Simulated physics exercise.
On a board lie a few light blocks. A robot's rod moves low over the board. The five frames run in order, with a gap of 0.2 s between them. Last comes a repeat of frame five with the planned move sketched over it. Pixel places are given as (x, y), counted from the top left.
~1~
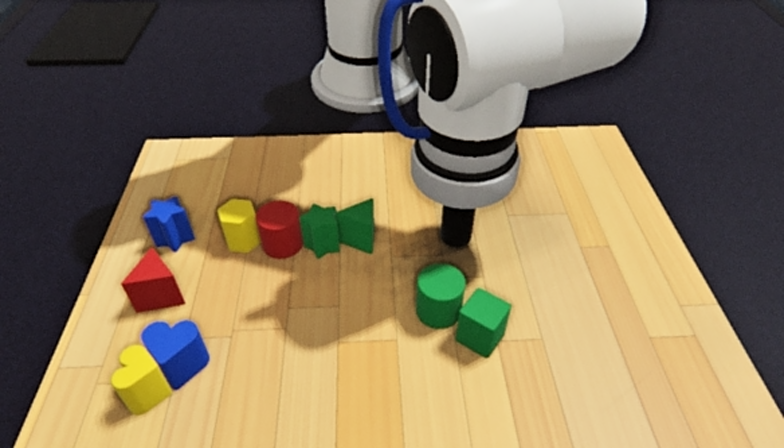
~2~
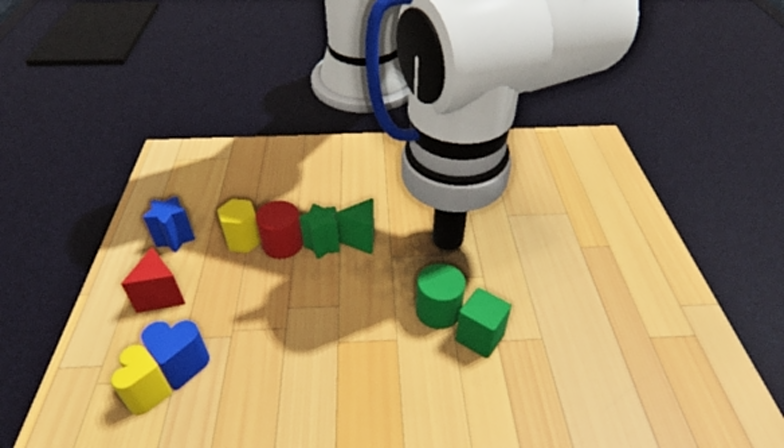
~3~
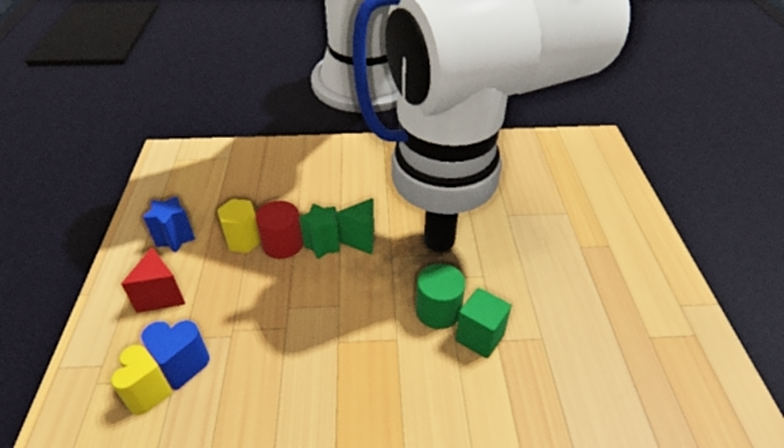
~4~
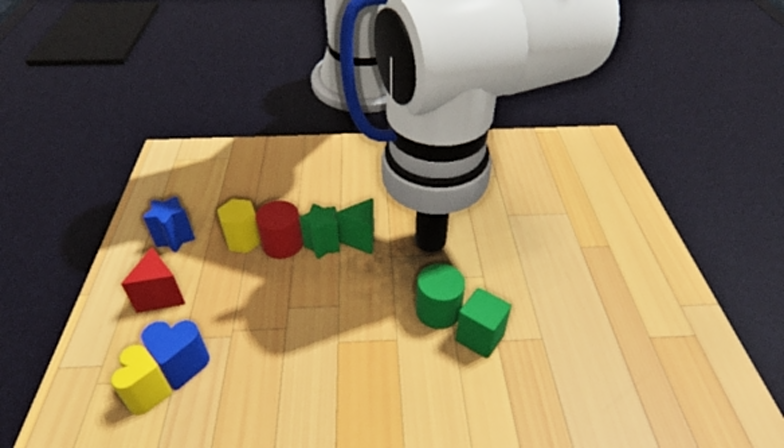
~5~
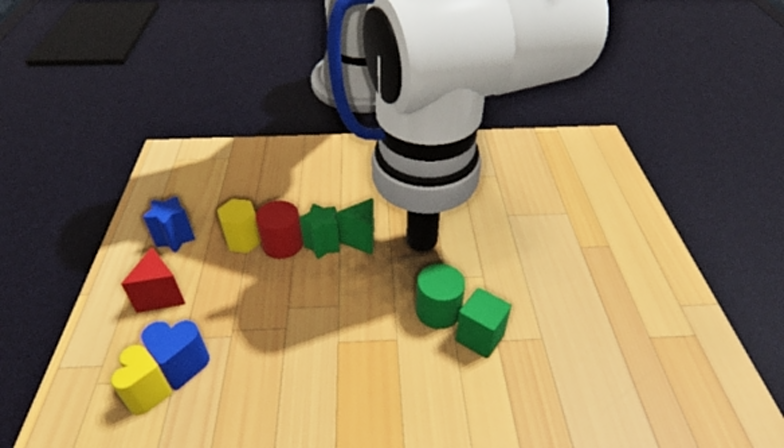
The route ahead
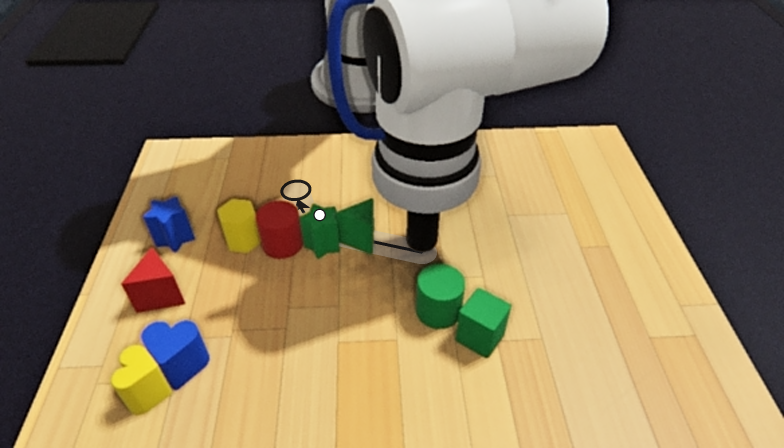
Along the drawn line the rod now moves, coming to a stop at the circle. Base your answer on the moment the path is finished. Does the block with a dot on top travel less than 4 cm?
I'd say no.
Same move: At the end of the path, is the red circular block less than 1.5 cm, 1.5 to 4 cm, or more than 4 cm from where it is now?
If I had to pick, the red circular block travels from 1.5 to 4 cm here.
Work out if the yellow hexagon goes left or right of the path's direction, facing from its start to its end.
The answer is left: Facing from the path's start to its end, that's where the yellow hexagon shifts.
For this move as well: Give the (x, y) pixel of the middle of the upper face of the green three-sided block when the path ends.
Its top face will be centred at roughly (279, 147).
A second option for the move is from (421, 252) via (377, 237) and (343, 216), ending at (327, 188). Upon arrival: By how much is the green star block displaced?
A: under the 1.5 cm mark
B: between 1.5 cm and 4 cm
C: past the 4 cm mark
The correct letter is B.
The drawn path runs from (421, 252) via (365, 240) and (315, 223), ending at (296, 190); the dot is on the green star block.
On the path given first. One third of the way, rod (363, 229); green star block (311, 213), turned 35° anticlockwise; green three-sided block (337, 201), turned 25° clockwise.
Two thirds of the way, rod (313, 212); yellow hexagon (209, 213), turned 45° clockwise; red circular block (244, 221); green star block (278, 206), turned 65° anticlockwise; green three-sided block (301, 176), turned 75° clockwise.
At the end, rod (294, 180); yellow hexagon (209, 213), turned 50° clockwise; red circular block (243, 222); green star block (274, 202), turned 90° anticlockwise; green three-sided block (279, 147), turned 50° clockwise.
